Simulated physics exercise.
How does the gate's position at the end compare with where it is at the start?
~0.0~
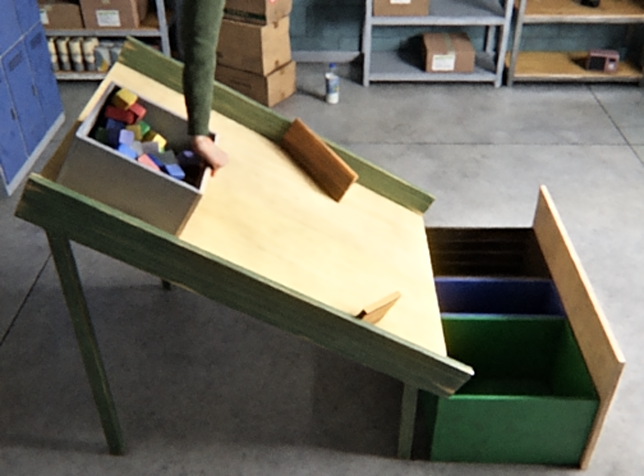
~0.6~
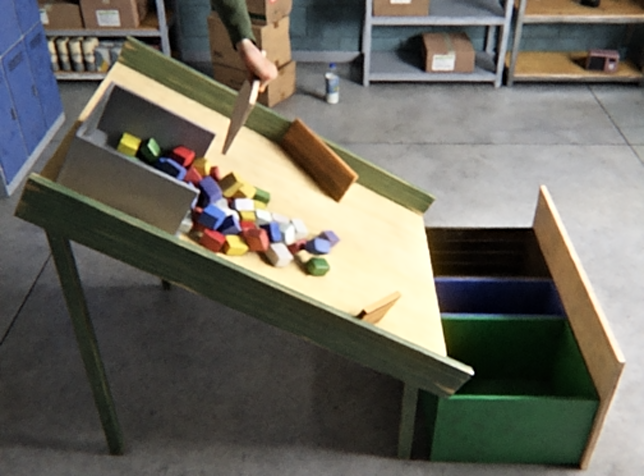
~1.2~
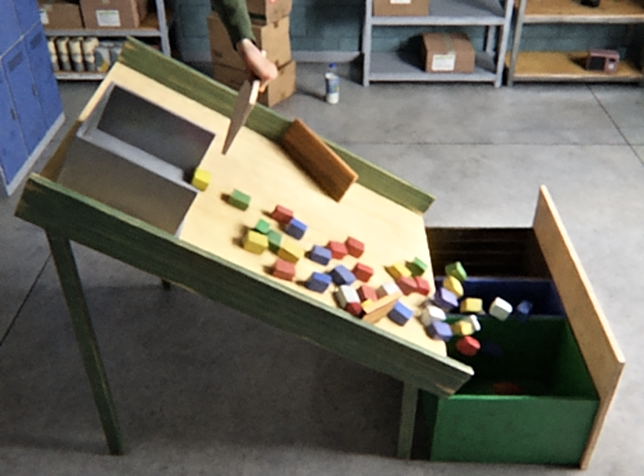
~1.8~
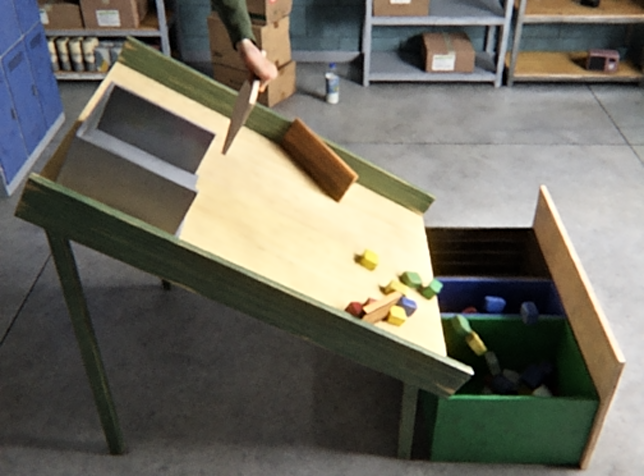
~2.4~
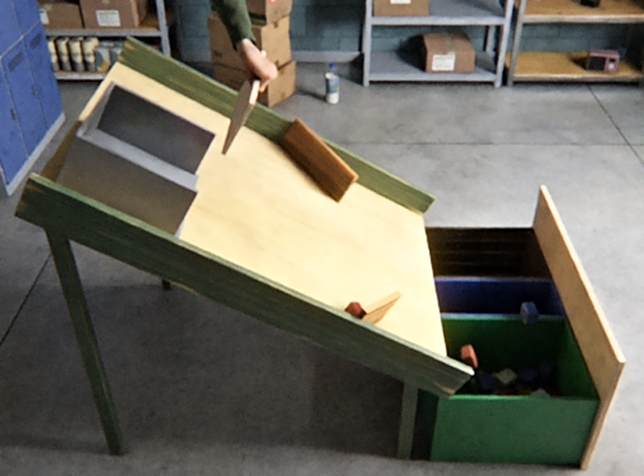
At the start the gate is at the open side of the grey pen, holding back the bricks. By the end it is higher and further to the right, held by the hand clear of the pen near the far edge of the table.
